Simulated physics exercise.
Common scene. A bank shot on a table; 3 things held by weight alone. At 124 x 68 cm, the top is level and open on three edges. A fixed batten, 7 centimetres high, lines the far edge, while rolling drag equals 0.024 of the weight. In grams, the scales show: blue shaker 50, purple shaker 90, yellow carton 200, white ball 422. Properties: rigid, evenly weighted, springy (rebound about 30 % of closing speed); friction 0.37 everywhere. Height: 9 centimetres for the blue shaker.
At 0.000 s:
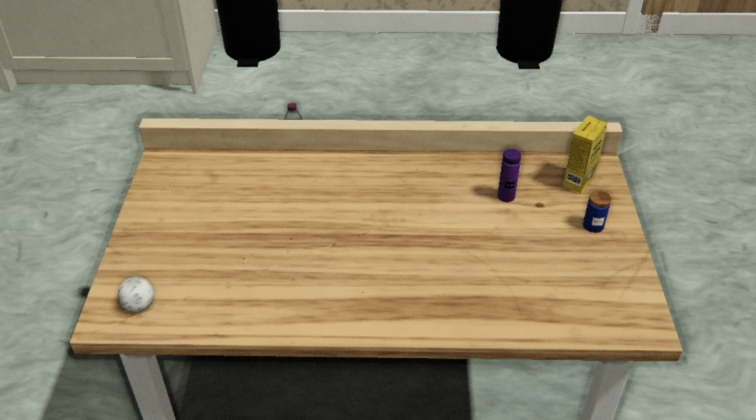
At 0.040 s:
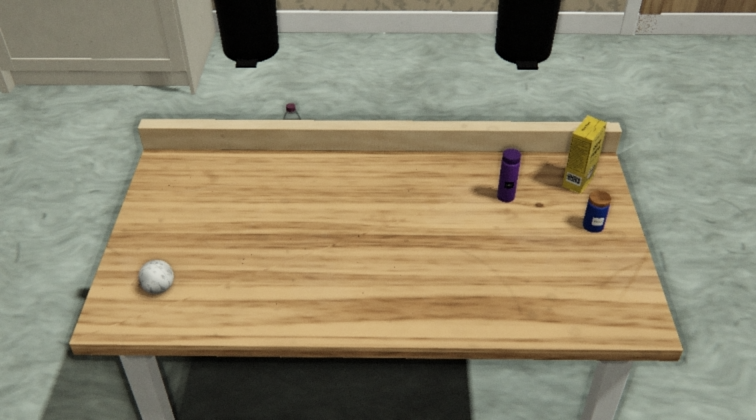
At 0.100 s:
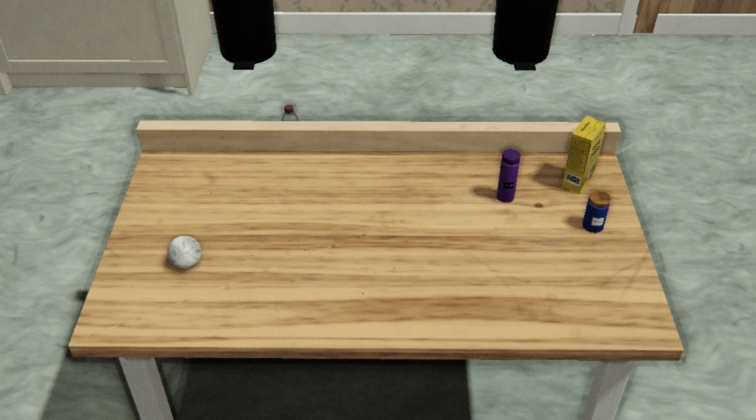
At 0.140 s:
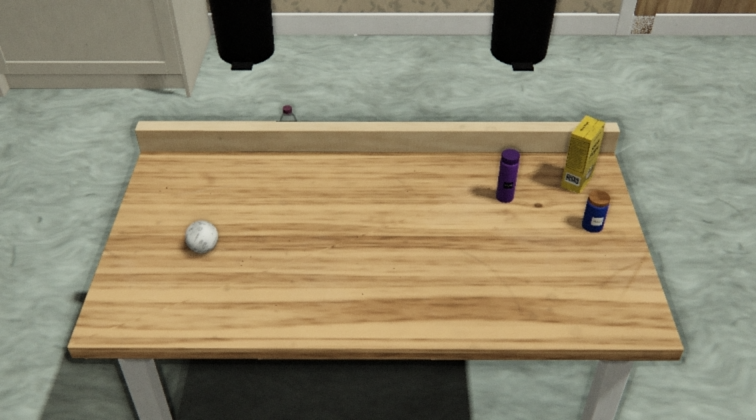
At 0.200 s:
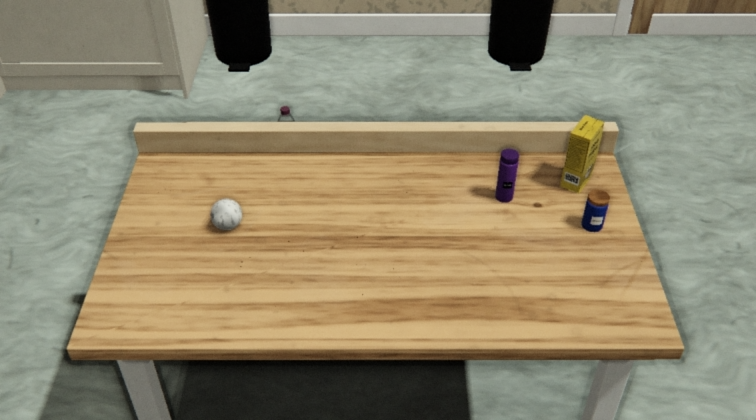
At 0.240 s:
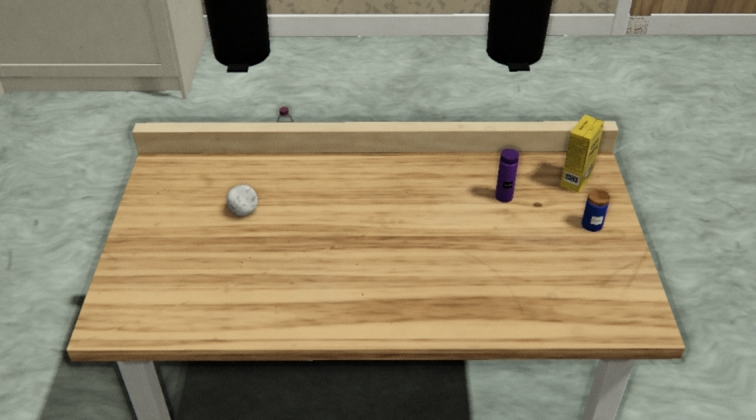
A wooden table with a raised strip along its far edge held a yellow carton, a purple shaker and a blue shaker, while a white ball rolled from the near left diagonally away and rightward.
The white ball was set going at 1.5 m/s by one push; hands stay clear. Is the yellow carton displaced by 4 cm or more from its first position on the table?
No - close to its starting point.
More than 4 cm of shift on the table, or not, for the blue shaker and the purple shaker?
First the blue shaker: It stays in position; then the purple shaker: It departs its position.
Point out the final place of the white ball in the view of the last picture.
About (518, 192).
After 0.54 s, white ball near (329, 159).
After 1.14 s, white ball near (455, 179).
In the end (2.2 s), not toppled but over 4 cm from the start, purple shaker; the other 2 under 4 cm from the start. At the end, from the last picture's camera, yellow carton near (582, 155).
